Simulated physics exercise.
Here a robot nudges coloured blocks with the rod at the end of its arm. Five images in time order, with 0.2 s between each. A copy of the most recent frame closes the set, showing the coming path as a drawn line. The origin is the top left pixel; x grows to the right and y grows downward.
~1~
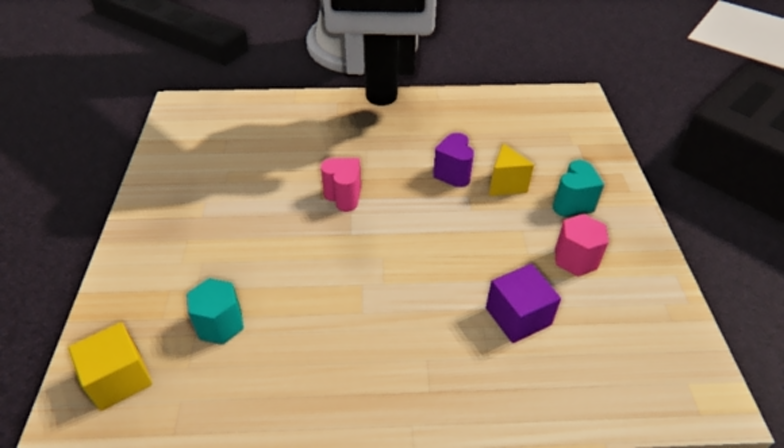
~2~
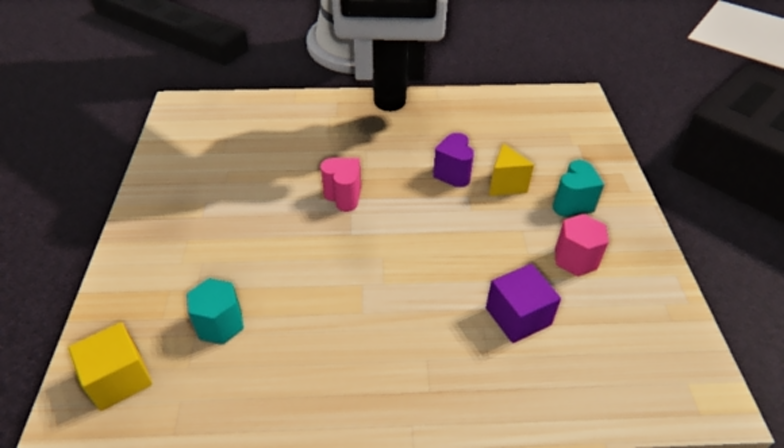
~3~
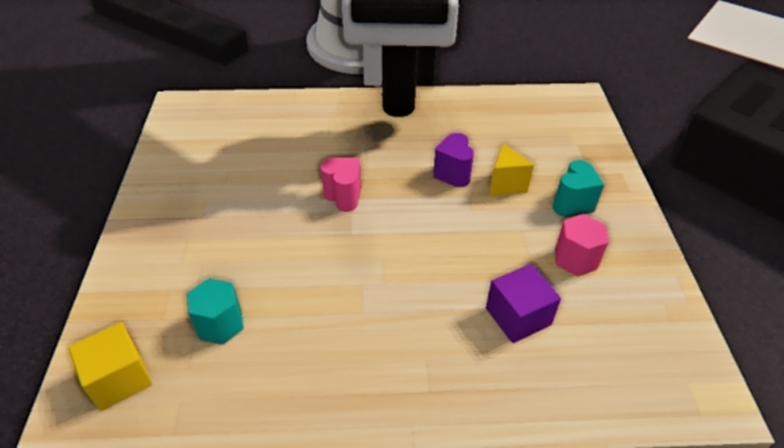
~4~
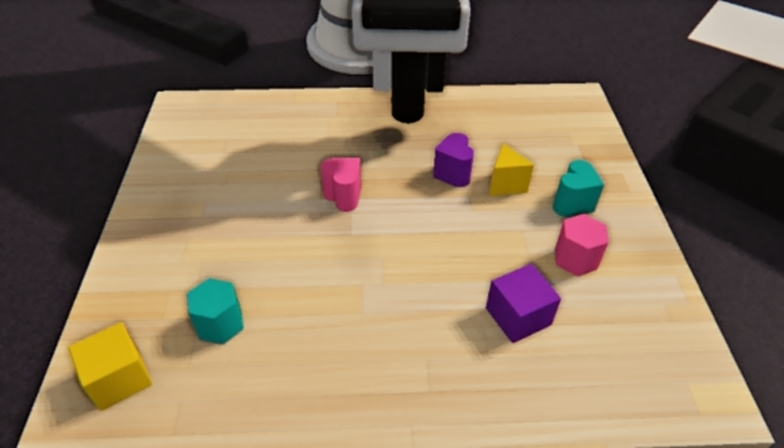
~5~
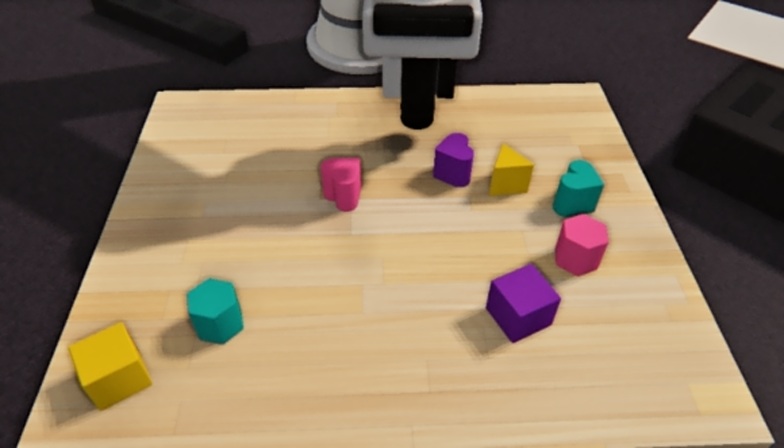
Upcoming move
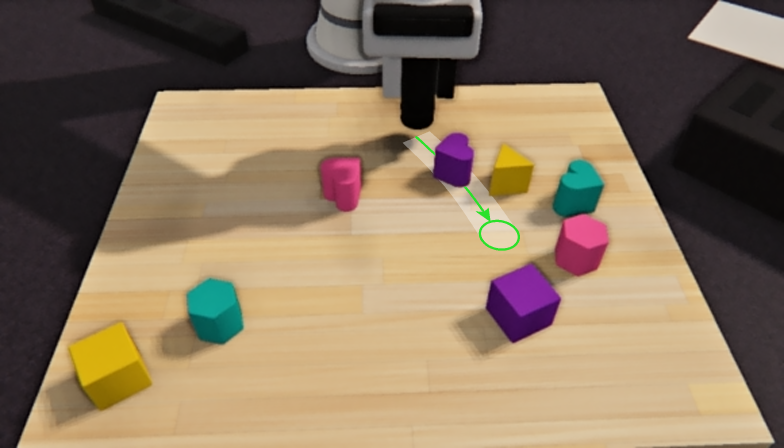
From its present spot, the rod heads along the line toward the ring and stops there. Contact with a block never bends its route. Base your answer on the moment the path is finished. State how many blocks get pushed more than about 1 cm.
One.
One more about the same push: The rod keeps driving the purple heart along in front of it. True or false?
The claim holds.
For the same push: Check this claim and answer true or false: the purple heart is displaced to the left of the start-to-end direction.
My answer: False.
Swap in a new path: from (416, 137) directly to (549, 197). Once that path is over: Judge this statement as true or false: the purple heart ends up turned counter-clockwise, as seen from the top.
False
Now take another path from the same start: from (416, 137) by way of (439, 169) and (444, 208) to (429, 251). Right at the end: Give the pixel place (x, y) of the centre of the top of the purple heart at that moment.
In the picture, that point is around (484, 177).
Path on the board, from (416, 137) by way of (459, 180) to (499, 235).
What follows on the original path. One third of the way, rod (448, 149); purple heart (466, 158).
Two thirds of the way, rod (476, 181); purple heart (486, 194), turned 45° clockwise.
At the end, rod (503, 219); purple heart (509, 235), turned 70° clockwise; yellow triangular piece in place.
